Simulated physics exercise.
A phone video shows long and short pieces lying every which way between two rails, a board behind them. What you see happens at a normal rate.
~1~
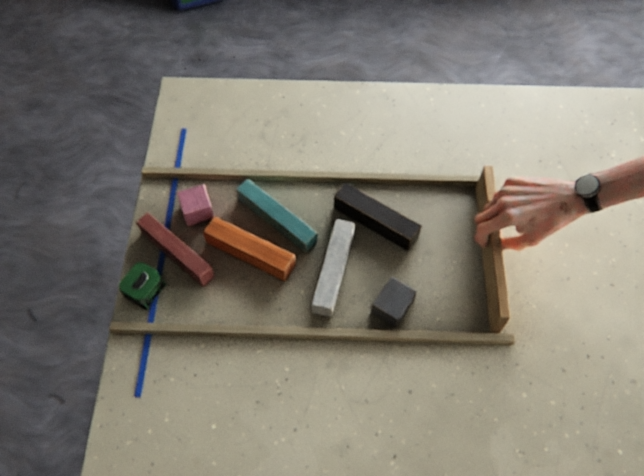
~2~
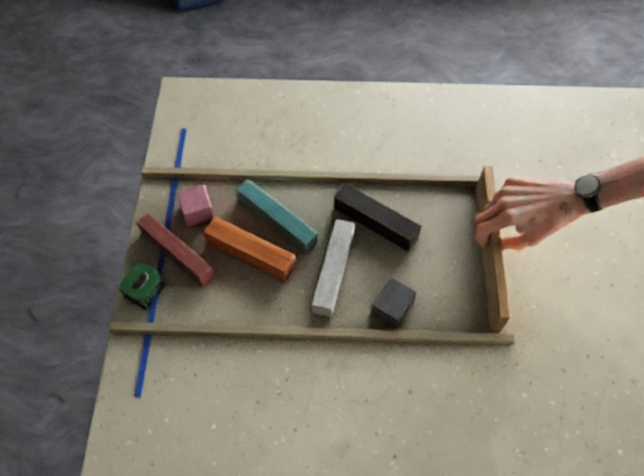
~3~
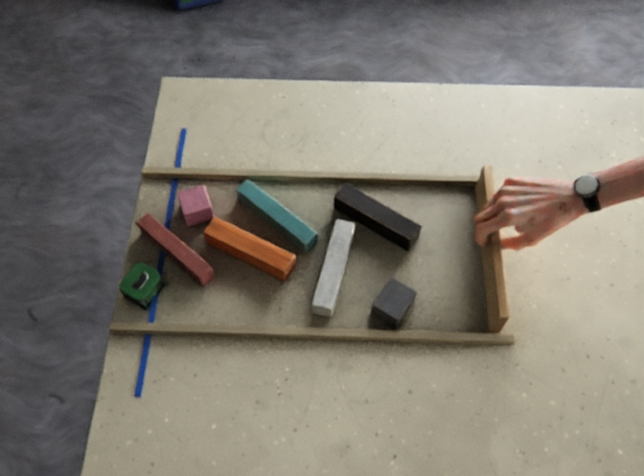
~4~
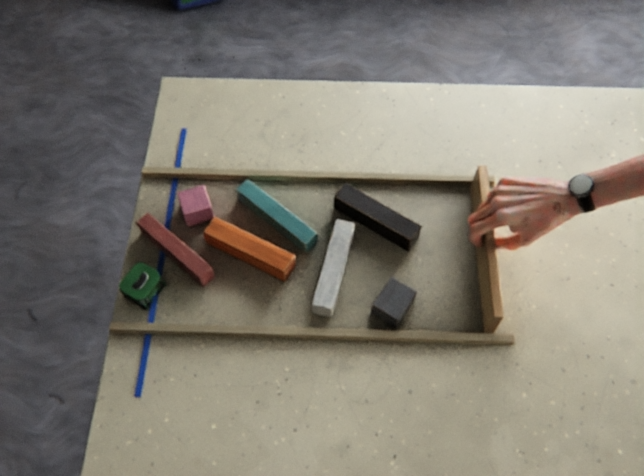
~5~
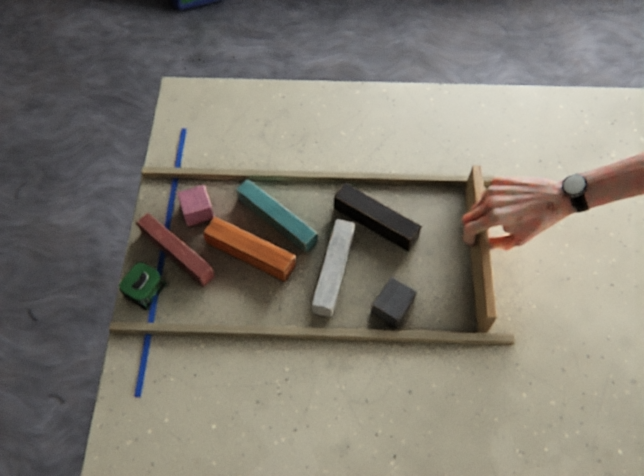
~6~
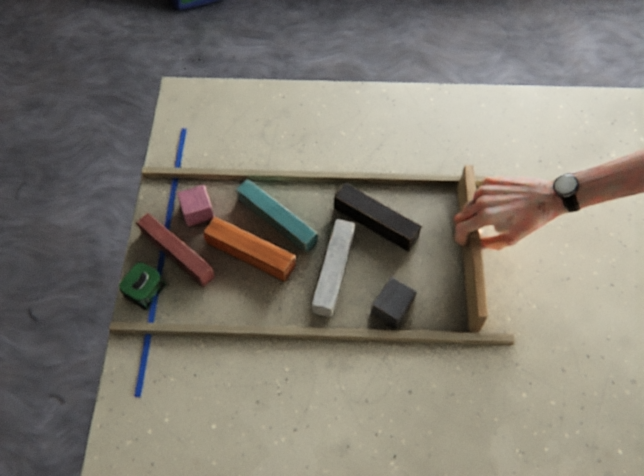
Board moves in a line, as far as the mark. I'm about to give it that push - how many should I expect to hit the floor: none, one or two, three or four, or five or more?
Expect five or more.
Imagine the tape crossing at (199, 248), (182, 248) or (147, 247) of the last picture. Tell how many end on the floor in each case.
4, 5, 7.
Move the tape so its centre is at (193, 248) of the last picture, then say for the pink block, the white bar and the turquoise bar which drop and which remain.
Lab note - pink block toppled, white bar not toppled, turquoise bar toppled.
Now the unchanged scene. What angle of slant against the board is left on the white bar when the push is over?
Roughly 5° out of line.
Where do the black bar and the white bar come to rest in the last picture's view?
(139, 199) and (118, 274), roughly.
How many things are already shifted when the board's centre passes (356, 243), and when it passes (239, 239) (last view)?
Well, it's 4 at the first one and 8 at the second.
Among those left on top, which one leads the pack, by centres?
That would be the white bar.
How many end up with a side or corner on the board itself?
The count in contact is 2.
A little later, none off yet; green case at rest near (142, 286); red bar at rest near (175, 249); pink block at rest near (196, 206).
When it is over, the number that fall off is five or more; down, turquoise bar, orange stick, pink block, red bar and green case.
